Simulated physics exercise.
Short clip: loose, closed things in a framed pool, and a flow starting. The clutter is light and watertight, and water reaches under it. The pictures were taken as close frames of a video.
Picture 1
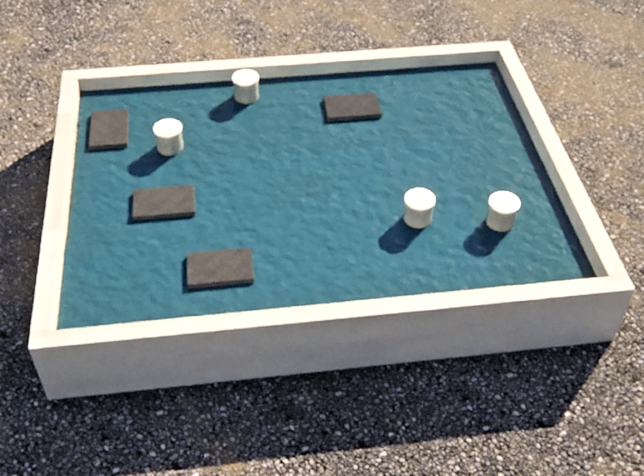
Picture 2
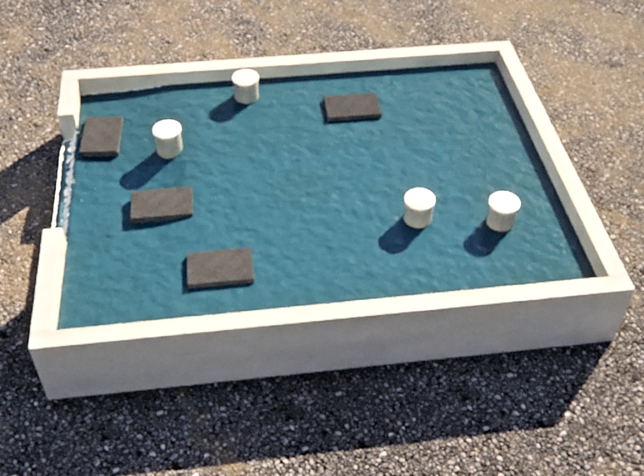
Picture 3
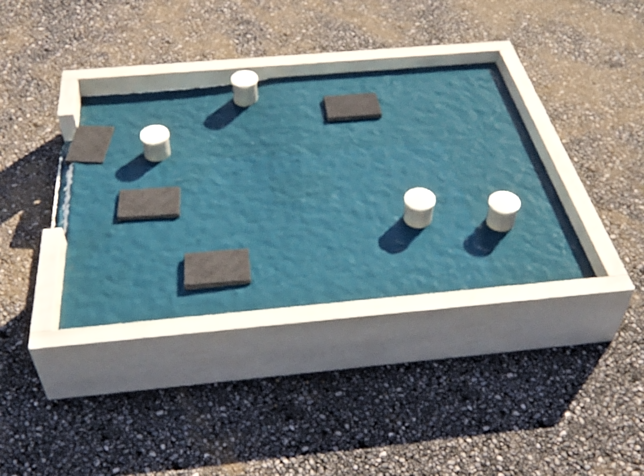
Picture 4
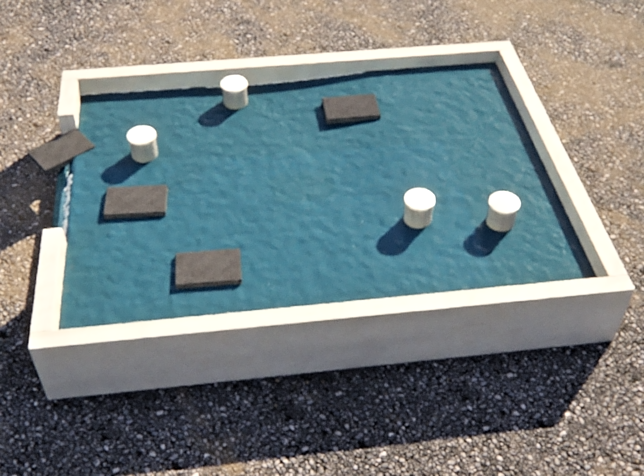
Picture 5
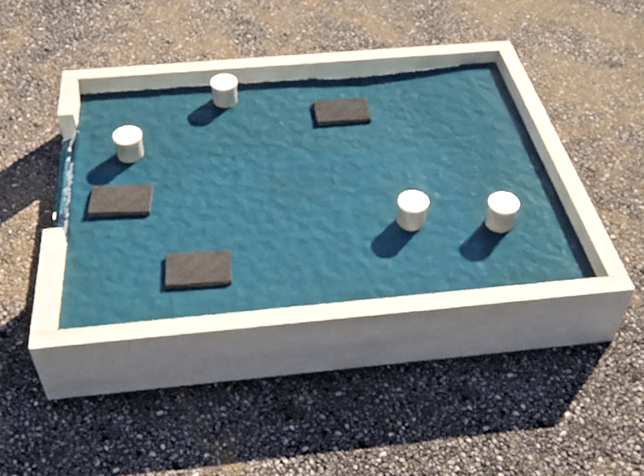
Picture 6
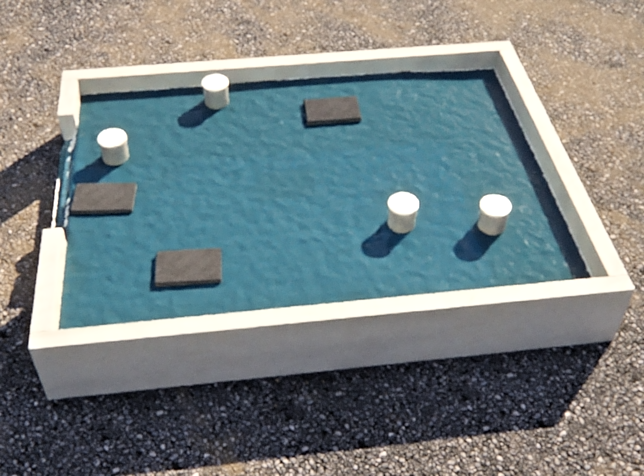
In a framed pool, a gap opens at left and floating objects drift toward it.
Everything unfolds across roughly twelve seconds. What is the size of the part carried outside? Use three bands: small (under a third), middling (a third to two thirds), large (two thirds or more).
Middling.
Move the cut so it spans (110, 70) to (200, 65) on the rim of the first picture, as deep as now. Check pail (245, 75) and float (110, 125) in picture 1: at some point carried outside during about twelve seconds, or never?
Outcome by order: Exits; exits.
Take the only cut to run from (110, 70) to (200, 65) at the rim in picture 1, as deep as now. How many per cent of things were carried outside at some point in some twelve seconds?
20 per cent or so.
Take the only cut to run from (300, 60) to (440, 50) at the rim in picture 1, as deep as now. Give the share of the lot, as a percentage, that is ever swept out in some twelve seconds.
Around 20 in a hundred.
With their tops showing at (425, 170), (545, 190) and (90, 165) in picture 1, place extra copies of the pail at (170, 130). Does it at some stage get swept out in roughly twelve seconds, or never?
Going one by one, I'd say it doesn't leave, then it doesn't leave, then it leaves.
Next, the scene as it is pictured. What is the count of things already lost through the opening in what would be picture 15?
The number comes out at 3.
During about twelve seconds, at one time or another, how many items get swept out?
3 of them.
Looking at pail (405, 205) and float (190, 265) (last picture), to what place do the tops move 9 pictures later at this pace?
My guess is close to (379, 208), then close to (137, 255).
A moment on, 2 of 8 are out; 6 afloat.
Next, 3 of 8 are out; 5 afloat.
Later, 3 of 8 are out; 5 afloat.
In the end, 3 of 8 are out; 5 afloat.
